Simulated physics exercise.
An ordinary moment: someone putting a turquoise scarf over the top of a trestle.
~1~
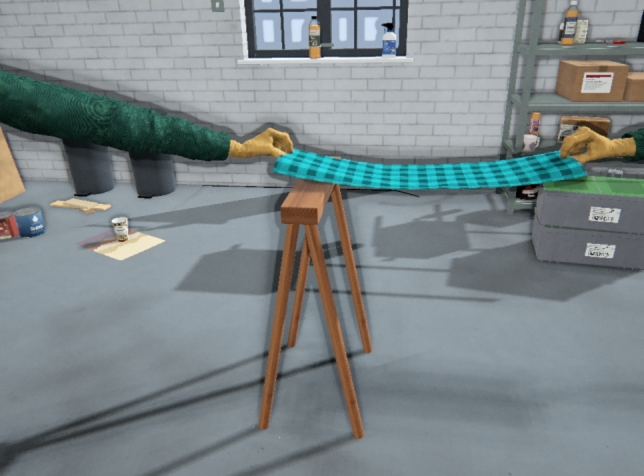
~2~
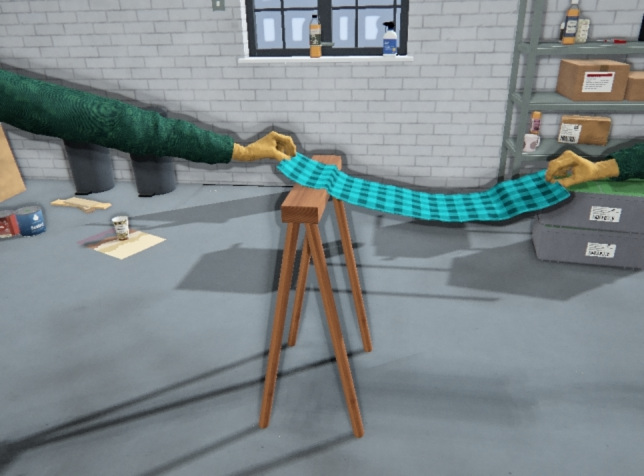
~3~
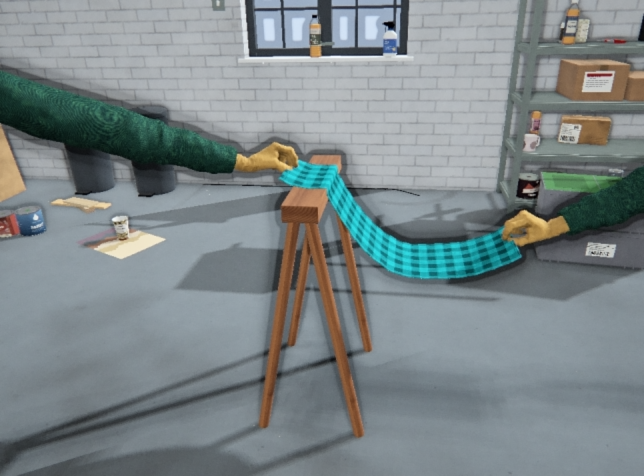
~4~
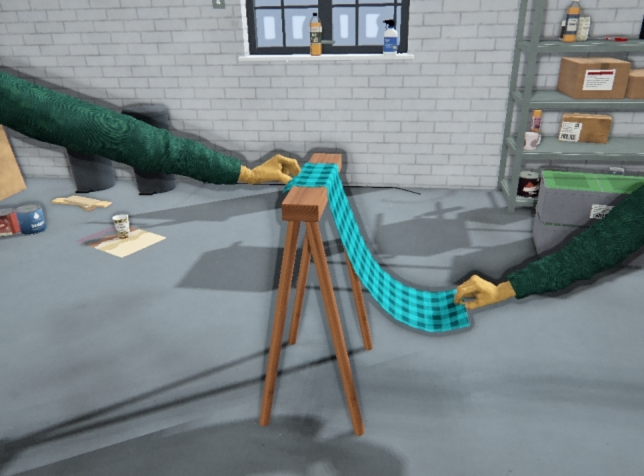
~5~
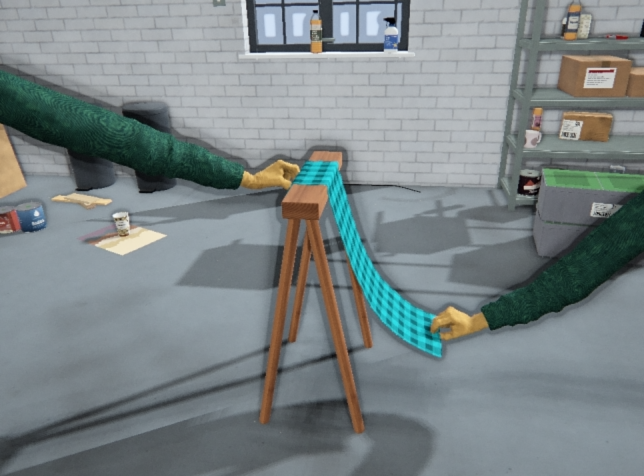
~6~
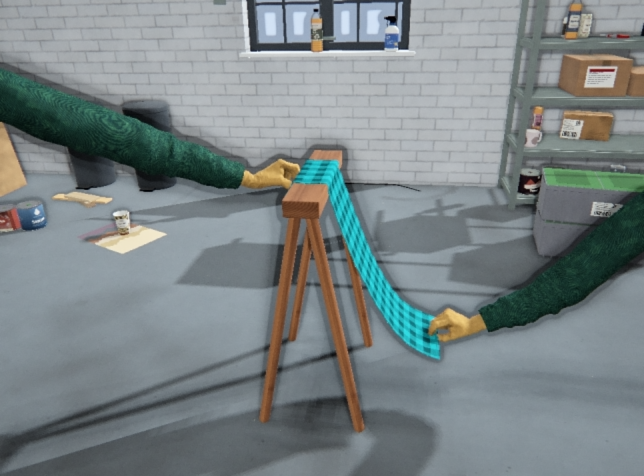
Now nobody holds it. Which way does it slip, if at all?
As it turns out, the turquoise scarf goes down on the right side.
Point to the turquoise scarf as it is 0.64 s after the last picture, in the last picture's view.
Near (366, 379).
Then, 0.24 s later than the last view, scarf sliding right.
Then, 0.44 s later than the last view, scarf clear of the top and falling near (366, 356).
Then, 0.64 s later than the last view, scarf in a heap on the floor near (366, 379).
Finally, scarf in a heap on the floor near (366, 380). The turquoise scarf is pulled rightwards.
